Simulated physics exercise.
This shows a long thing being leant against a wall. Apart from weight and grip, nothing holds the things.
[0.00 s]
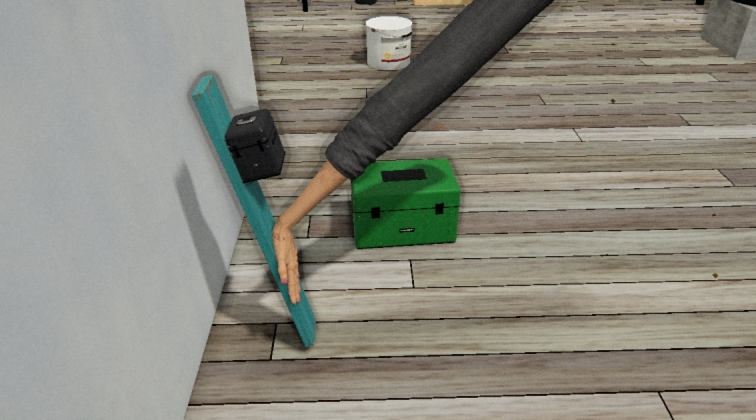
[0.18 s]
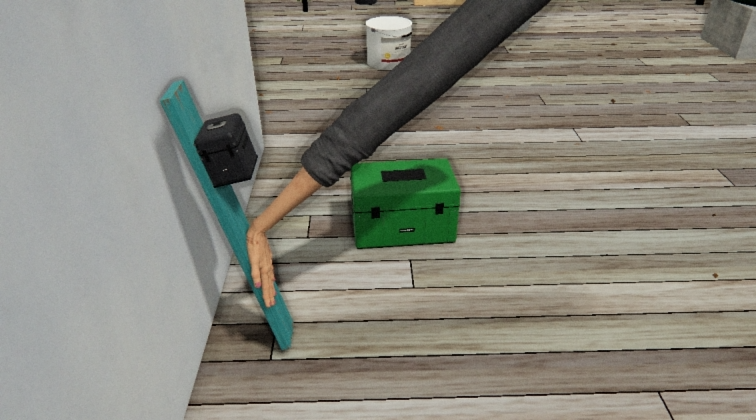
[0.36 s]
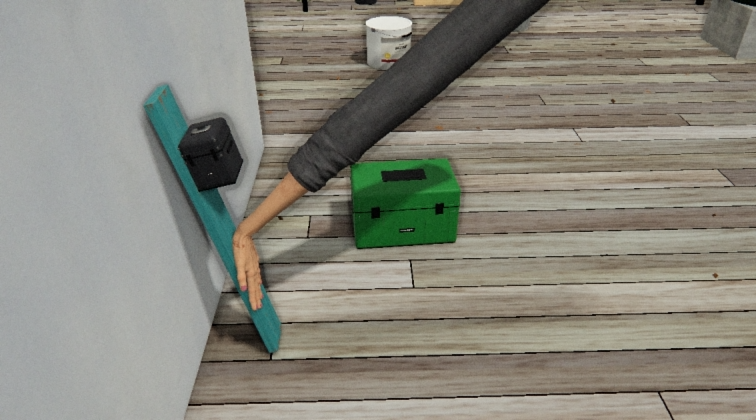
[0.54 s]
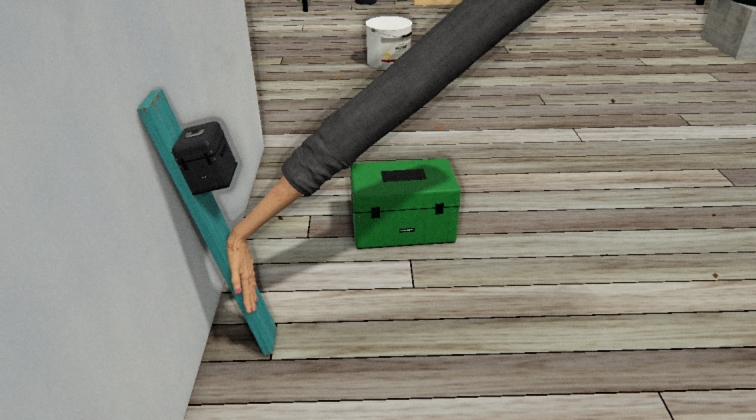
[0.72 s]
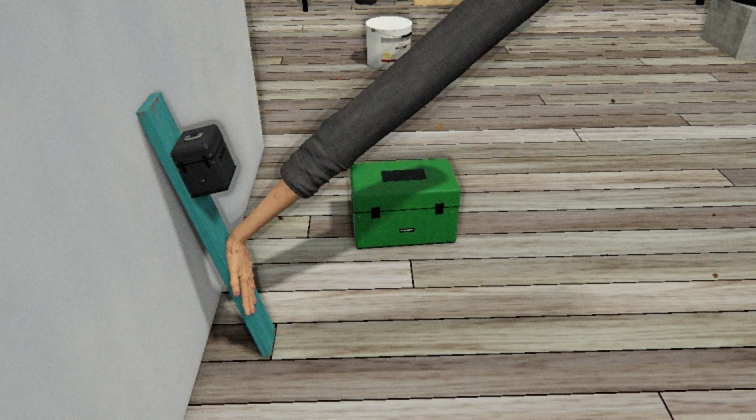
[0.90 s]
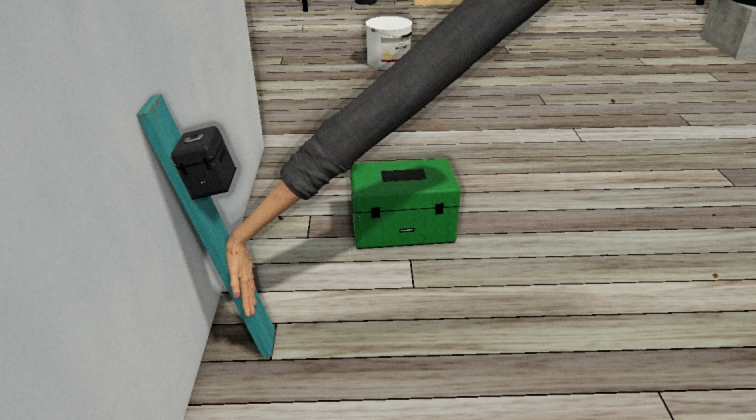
In a room with a wooden plank floor, a hand moves a turquoise plank a short way left until it leans against the pale wall, a small black case moving with it, then keeps holding it beside a still green toolbox.
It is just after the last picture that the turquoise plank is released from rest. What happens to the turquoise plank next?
Keeps its footing.
Around 1.20 s, nothing moves.
Around 1.70 s, turquoise plank resting near (218, 242).
Finally (2.7 s), both still in place. Final places as the last picture's camera would see them, turquoise plank near (218, 242). The plank holds.
